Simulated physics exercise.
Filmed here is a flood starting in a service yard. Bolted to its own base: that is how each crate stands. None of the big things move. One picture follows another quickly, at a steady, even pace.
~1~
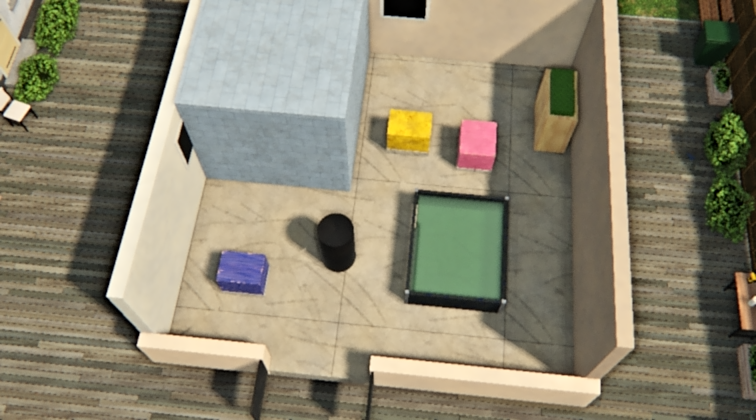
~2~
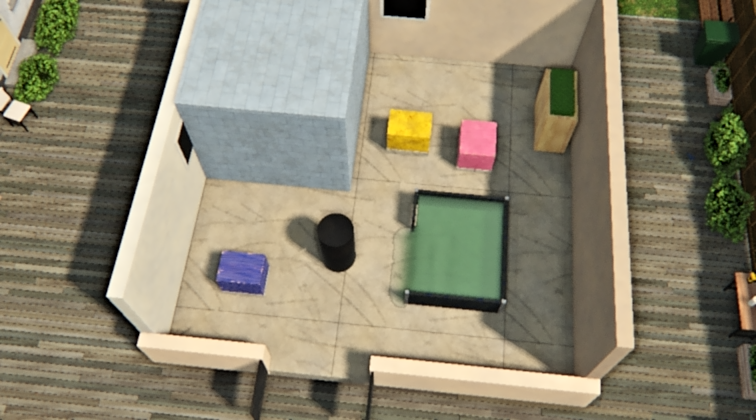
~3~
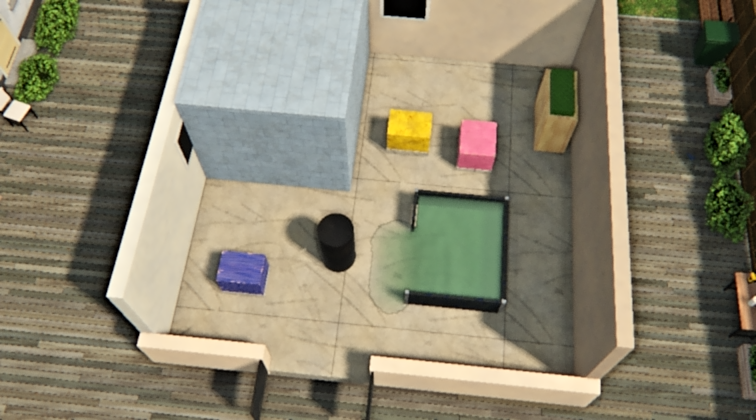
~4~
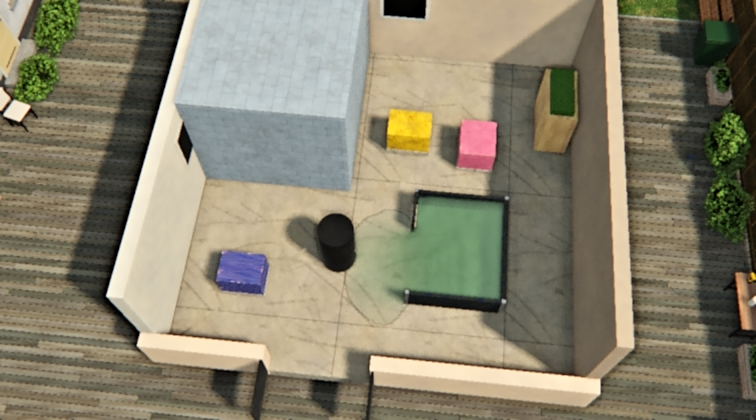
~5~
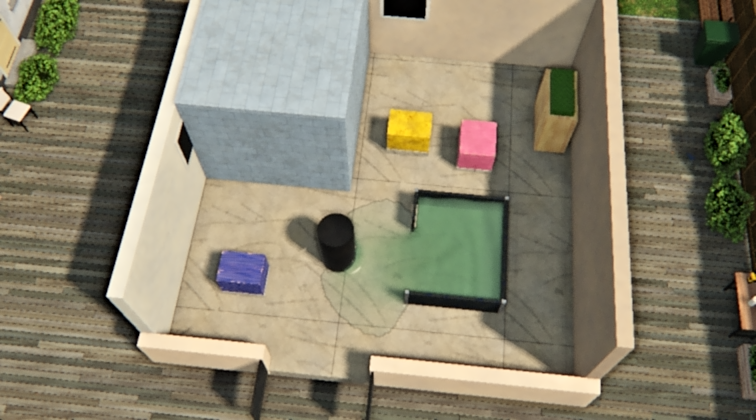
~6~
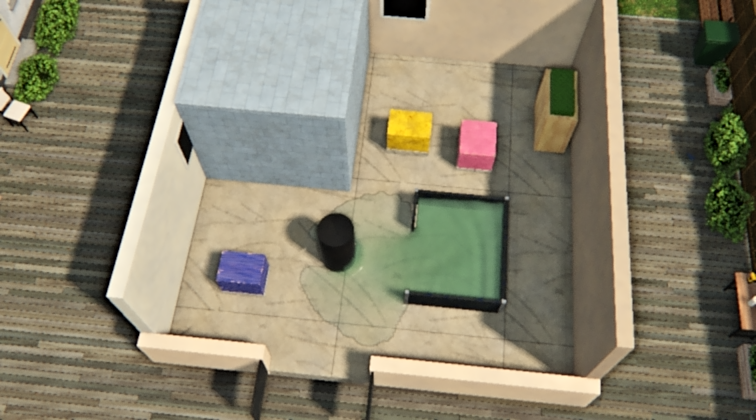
In a walled service yard, a tank of still green water opened on its left side, and the water poured out and spread leftward across the floor, reaching around the black cylinder.
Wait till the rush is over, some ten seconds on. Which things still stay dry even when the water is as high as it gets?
Taking each one: The yellow crate stays dry; the pink crate stays dry; the blue crate does not stay dry.
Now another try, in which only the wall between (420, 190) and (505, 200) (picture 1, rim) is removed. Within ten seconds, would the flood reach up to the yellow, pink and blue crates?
Note: Yellow gets flooded; pink gets flooded; blue is never reached.
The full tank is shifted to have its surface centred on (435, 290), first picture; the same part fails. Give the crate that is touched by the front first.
It is the blue crate.
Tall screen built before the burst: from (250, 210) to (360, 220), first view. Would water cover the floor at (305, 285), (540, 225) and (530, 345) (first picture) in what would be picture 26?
In that order: Awash, clear, free of water.
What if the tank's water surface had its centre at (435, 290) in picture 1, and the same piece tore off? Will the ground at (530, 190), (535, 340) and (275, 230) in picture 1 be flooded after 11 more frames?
Results in order - left untouched, left untouched, swamped.
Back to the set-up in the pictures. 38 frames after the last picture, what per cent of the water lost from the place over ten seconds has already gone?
Approximately 65 %.
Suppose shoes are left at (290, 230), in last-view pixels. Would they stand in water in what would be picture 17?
At that place: Flooded.
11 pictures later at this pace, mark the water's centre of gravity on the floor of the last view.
Near (381, 262).
A moment on, water covers 20 % of the floor; the yellow crate not reached, the pink crate not reached, the blue crate water round its plinth.
Next, water covers 30 % of the floor; the yellow crate not reached, the pink crate not reached, the blue crate water round its plinth.
Then, water covers 40 % of the floor; the yellow crate water round its plinth, the pink crate not reached, the blue crate water round its plinth.
Later, water covers 50 % of the floor; the yellow crate water round its plinth, the pink crate water round its plinth, the blue crate water round its plinth.
In the end, water covers 65 % of the floor; the yellow crate stayed above the water, the pink crate stayed above the water, the blue crate was topped.
